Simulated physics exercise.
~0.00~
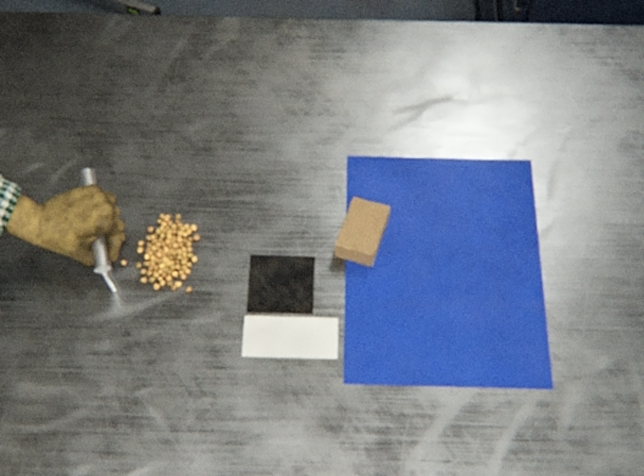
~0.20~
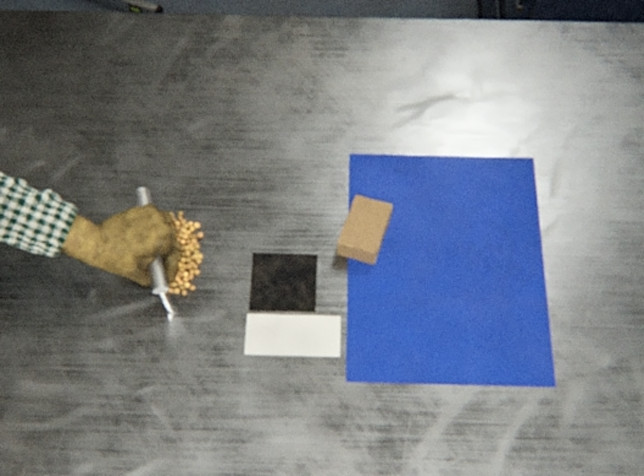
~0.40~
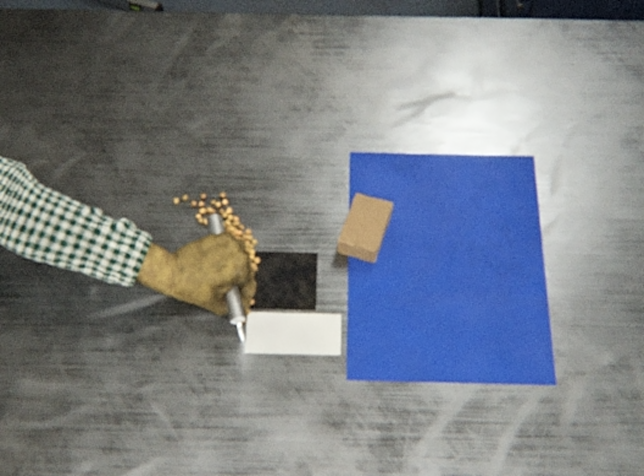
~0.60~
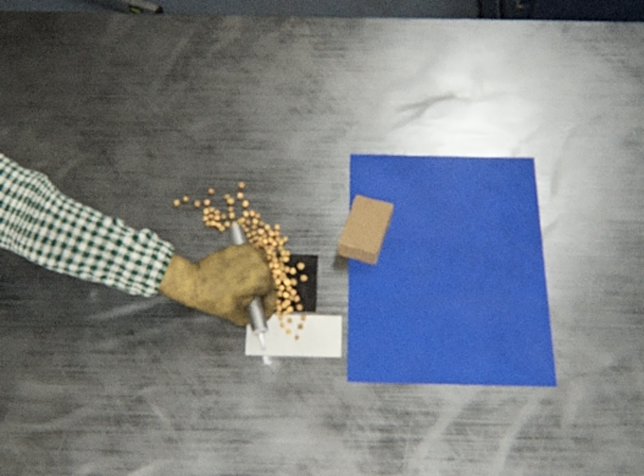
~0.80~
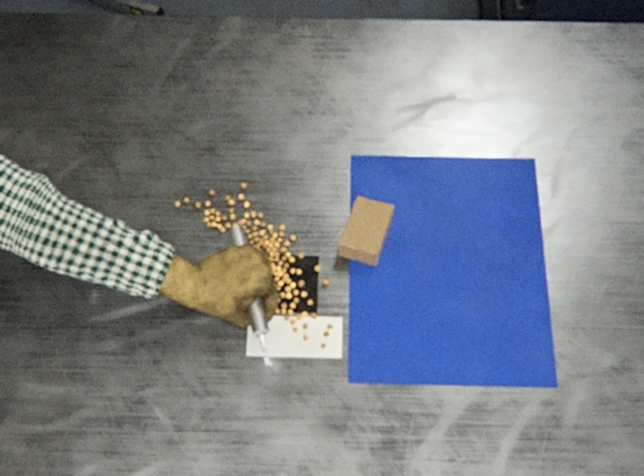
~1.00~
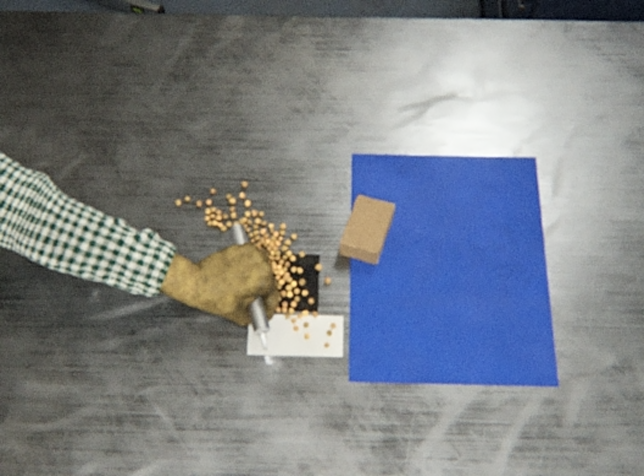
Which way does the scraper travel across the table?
The scraper travels to the right, pushing the chickpeas toward the mats.
